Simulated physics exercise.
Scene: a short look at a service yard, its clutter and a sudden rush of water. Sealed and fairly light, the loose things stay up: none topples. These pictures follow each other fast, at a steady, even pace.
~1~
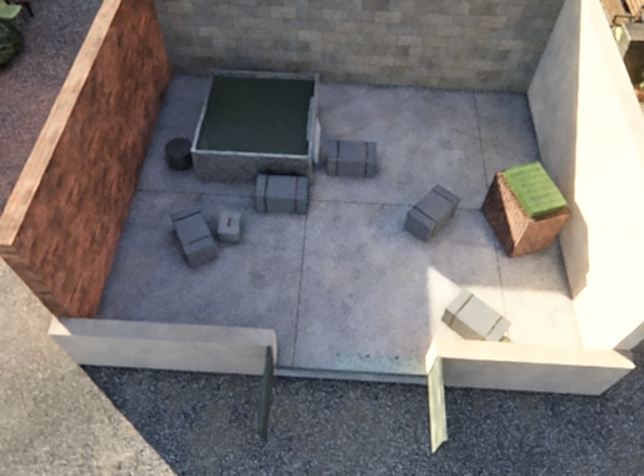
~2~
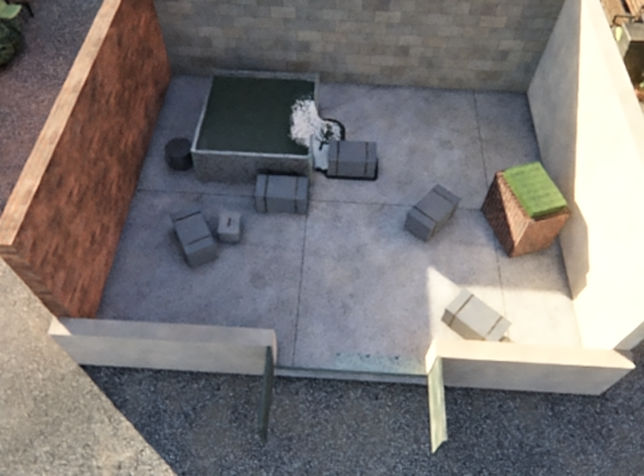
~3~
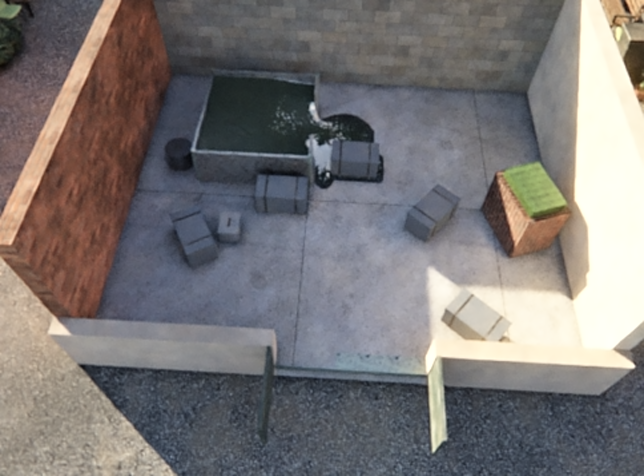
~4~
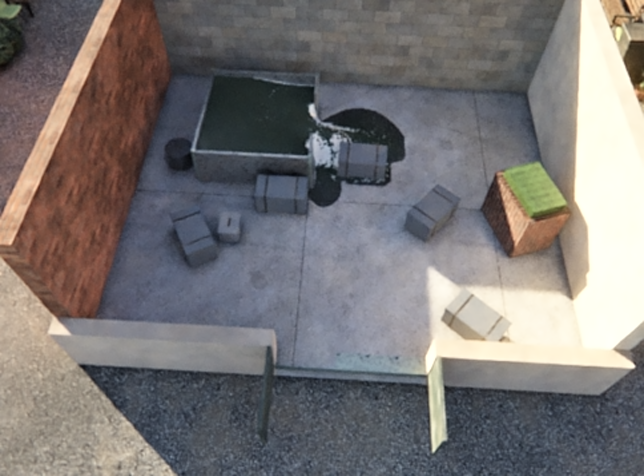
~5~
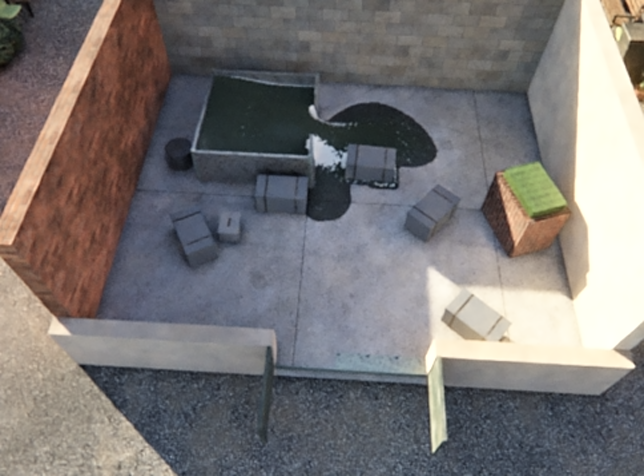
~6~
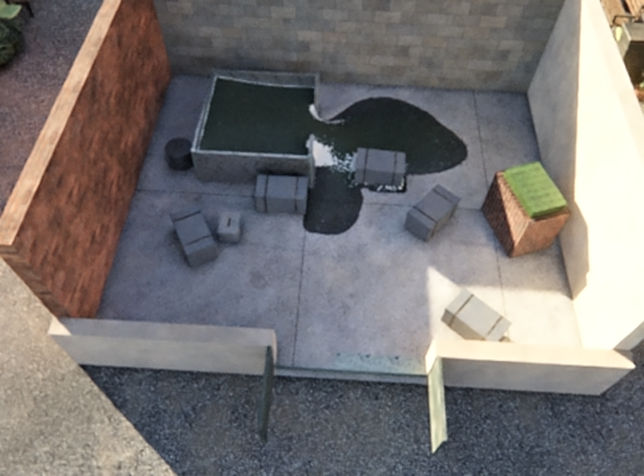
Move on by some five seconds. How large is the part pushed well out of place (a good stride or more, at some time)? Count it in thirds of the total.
Lower than a third.
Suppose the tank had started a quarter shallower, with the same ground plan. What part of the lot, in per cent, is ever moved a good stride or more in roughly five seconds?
I reckon 10 per cent of the loose things.
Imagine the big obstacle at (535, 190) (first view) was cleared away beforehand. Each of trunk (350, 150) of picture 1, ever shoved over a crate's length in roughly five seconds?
Short answer: Travelled that far.
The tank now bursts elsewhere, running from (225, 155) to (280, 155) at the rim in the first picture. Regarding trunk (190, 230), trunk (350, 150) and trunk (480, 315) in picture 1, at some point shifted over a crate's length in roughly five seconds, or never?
The first: Got that far; the second: Never got that far; the third: Never got that far.
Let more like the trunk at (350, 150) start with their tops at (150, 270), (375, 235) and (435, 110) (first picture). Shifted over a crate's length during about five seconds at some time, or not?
Outcome per entry: Stays where it is / stays where it is / knocked aside.
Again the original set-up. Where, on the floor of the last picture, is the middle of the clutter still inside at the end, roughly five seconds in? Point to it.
I'd put it around pixel (325, 244).
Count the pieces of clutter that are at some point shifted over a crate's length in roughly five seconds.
You get 2.
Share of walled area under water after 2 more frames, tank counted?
Something close to 35 per cent.
A moment on, 1 of 7 are well off their spots; 0 afloat.
Next, 2 of 7 are well off their spots; 0 afloat.
Later, 2 of 7 are well off their spots; 0 afloat.
In the end, 2 of 7 are well off their spots, and 2 have been at some point; 0 afloat.
